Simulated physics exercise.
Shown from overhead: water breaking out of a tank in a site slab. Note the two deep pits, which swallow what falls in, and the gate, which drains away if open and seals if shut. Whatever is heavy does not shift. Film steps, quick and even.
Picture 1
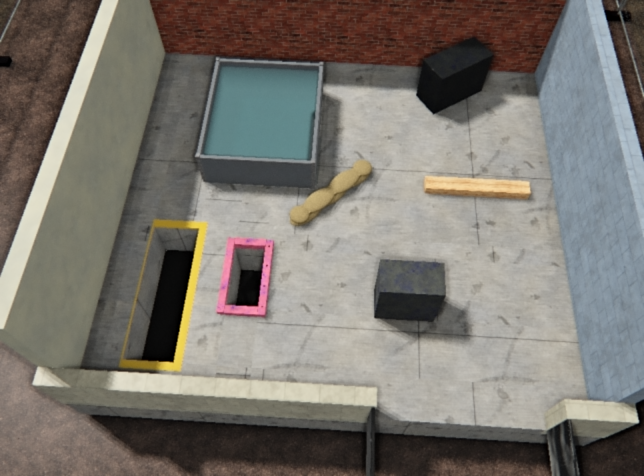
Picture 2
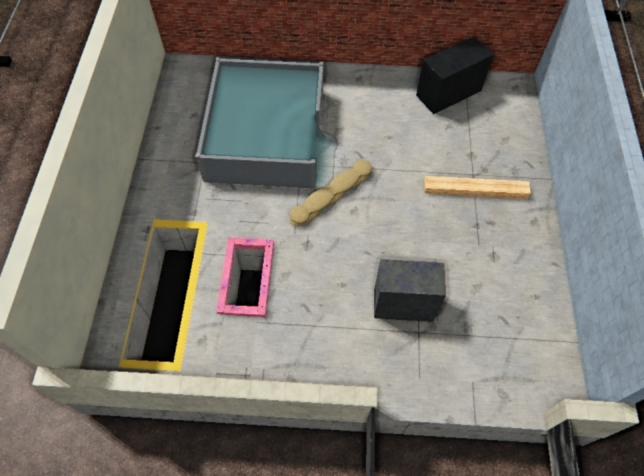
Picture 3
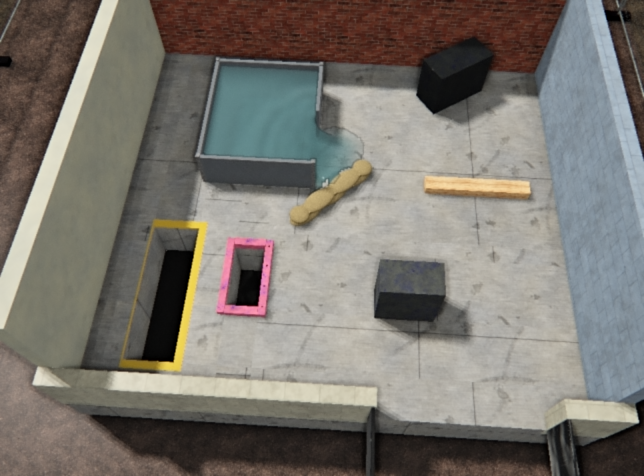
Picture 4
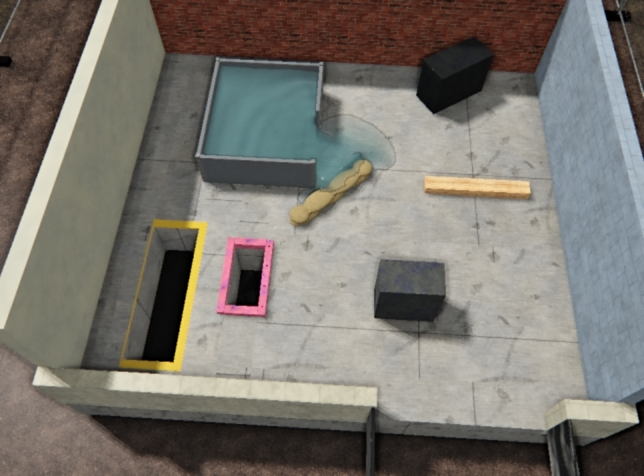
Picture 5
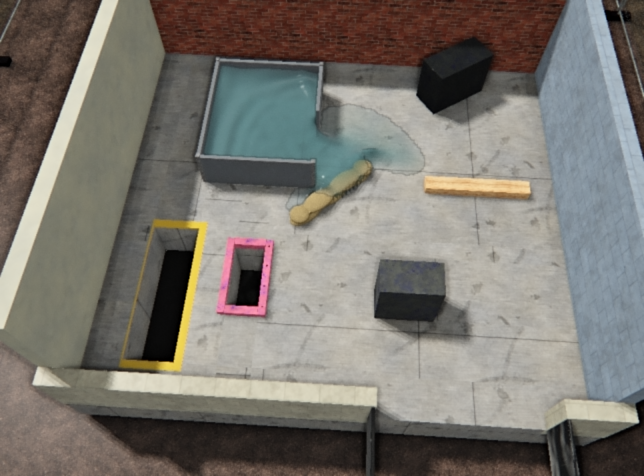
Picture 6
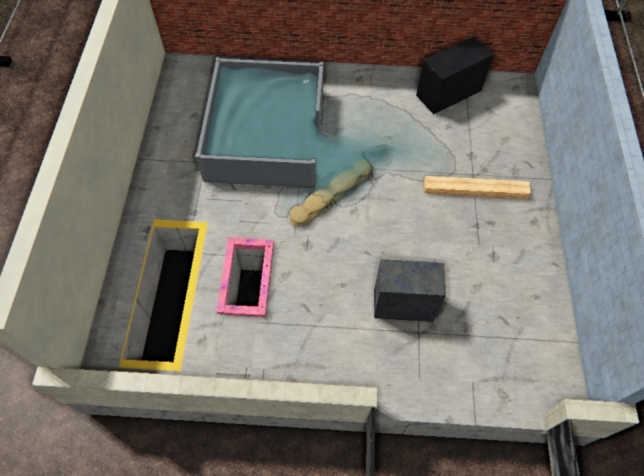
The clip shows an overhead view of a walled concrete slab with a tank, two rimmed pits, dark blocks and a wooden beam, as water breaks out of the tank's right side and spreads rightward past a lumpy tan barrier.
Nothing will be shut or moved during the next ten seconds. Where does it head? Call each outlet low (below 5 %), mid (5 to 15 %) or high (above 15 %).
Outlets - gate: Mid; pink pit: Low; yellow pit: Low.
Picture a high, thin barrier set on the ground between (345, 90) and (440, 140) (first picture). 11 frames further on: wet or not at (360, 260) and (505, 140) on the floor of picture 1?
Going by the list, I'd say reached by the flood, then reached by the flood.
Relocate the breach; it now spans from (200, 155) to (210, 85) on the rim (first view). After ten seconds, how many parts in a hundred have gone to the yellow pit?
Yellow takes 40 in a hundred.
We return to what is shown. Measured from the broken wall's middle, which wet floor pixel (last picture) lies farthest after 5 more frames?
Front's tip: Near (541, 125).
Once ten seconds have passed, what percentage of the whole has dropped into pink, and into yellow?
In the order asked, roughly 0 and 4 percent.
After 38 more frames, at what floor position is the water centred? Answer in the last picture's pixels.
I'd mark it close to (386, 154).
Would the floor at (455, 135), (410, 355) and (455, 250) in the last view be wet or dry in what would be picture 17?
Well, in turn they'd be wet underfoot, dry underfoot and wet underfoot.
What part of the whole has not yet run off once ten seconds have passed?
Some 88 per cent has not gone.
A moment on, water covers 25 % of the floor; the gate 0 %, the pink pit 0 %, the yellow pit 0 %.
Next, water covers 45 % of the floor; the gate 0 %, the pink pit 0 %, the yellow pit 0 %.
Then, water covers 50 % of the floor; the gate 0 %, the pink pit 0 %, the yellow pit 1 %.
Later, water covers 60 % of the floor; the gate 1 %, the pink pit 0 %, the yellow pit 2 %.
In the end, water covers 85 % of the floor; the gate 9 %, the pink pit 0 %, the yellow pit 3 %.
